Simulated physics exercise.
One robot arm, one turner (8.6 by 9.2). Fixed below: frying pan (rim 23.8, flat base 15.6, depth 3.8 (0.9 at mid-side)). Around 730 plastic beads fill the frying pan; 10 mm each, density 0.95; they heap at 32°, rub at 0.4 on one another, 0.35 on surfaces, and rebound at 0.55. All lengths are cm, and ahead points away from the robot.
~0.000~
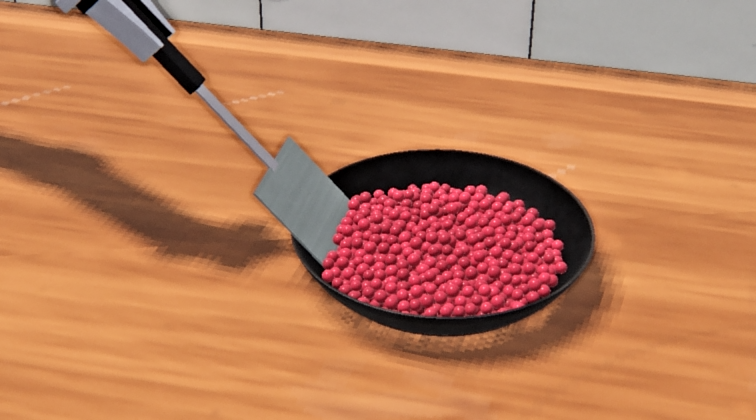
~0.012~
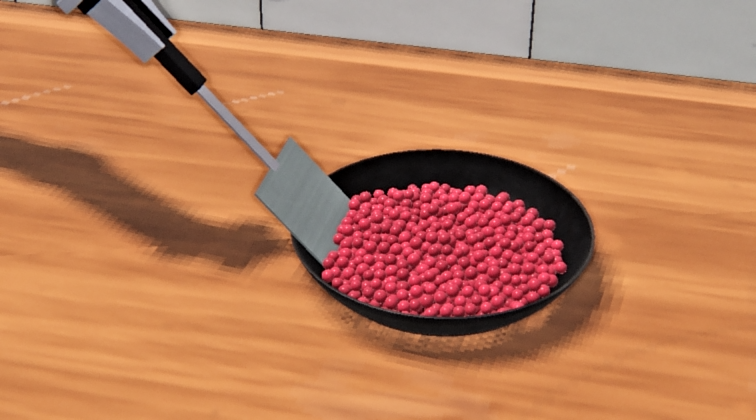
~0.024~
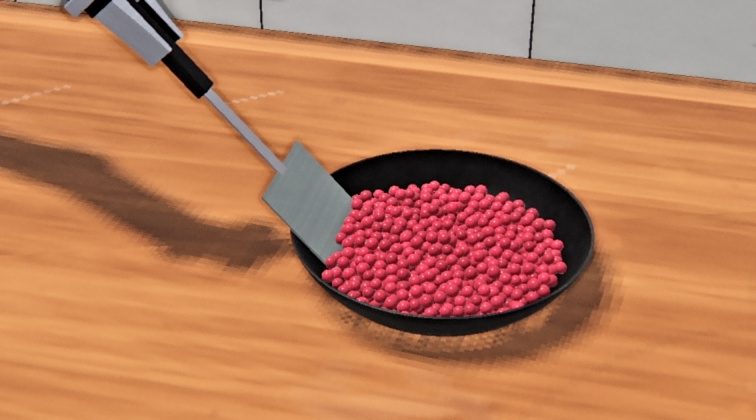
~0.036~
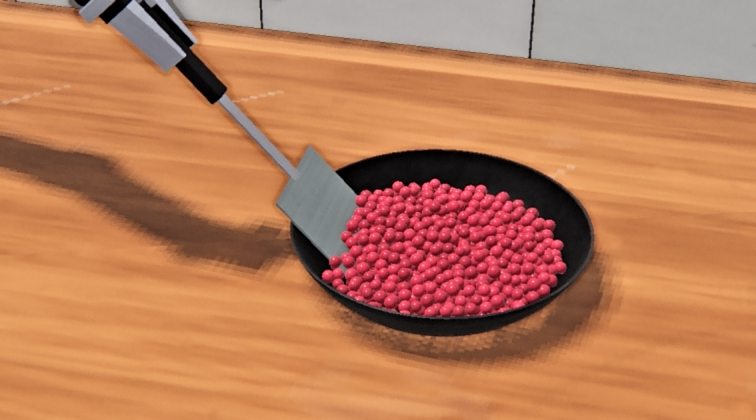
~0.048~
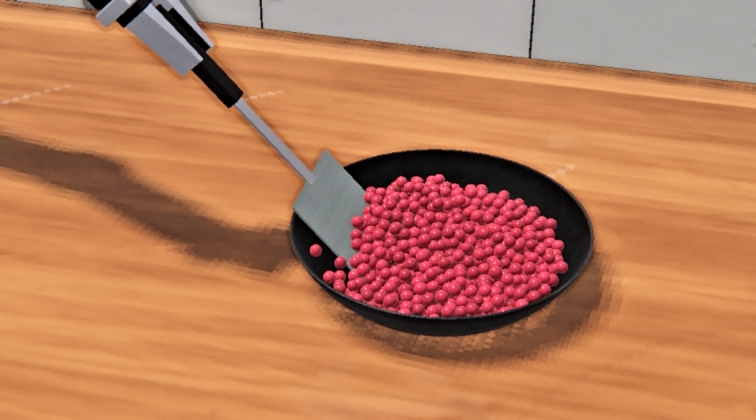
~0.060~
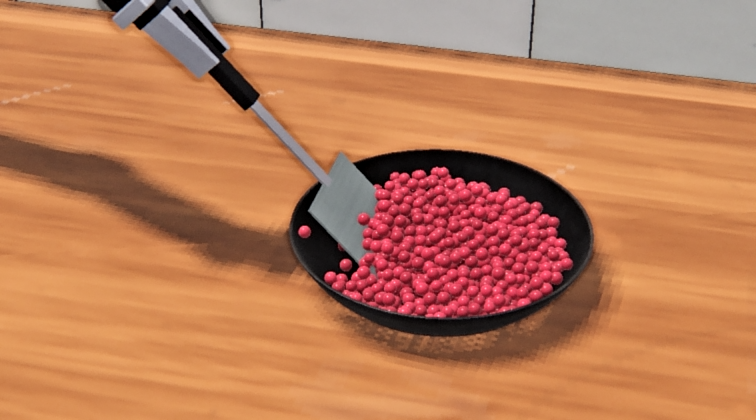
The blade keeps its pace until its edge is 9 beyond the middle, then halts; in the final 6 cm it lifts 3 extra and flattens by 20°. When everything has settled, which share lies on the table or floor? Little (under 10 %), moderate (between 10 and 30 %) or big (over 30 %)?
On the table or floor the share is big, over 30 %.
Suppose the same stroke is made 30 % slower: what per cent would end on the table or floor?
It would be near 35 per cent.
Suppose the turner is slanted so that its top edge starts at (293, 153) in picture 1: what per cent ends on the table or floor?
About 40 per cent.
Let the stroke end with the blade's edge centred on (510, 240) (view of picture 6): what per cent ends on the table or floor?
About 20 per cent.
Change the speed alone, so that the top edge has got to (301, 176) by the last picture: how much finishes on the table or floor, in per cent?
About 30 per cent.
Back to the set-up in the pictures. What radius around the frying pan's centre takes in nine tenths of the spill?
Some 65 cm.
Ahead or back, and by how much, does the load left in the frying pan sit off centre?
Roughly 2.5 cm ahead.
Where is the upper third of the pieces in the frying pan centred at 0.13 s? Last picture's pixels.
Around (494, 230).
By 0.10 s, sloping 47°, highest piece 7 above the table; 732 in the frying pan, 1 on the blade or in flight.
By 0.13 s, sloping 41°, highest piece 9 above the table; 732 in the frying pan, 1 on the blade or in flight.
By 0.35 s, sloping 27°, highest piece 22 above the table; 443 in the frying pan, 121 on the table or floor, 169 on the blade or in flight.
By 1.40 s, sloping 27°, highest piece 4 above the table; 443 in the frying pan, 290 on the table or floor.
Final count, 443 in the frying pan, 290 on the table or floor. That is 40 % on the table or floor.
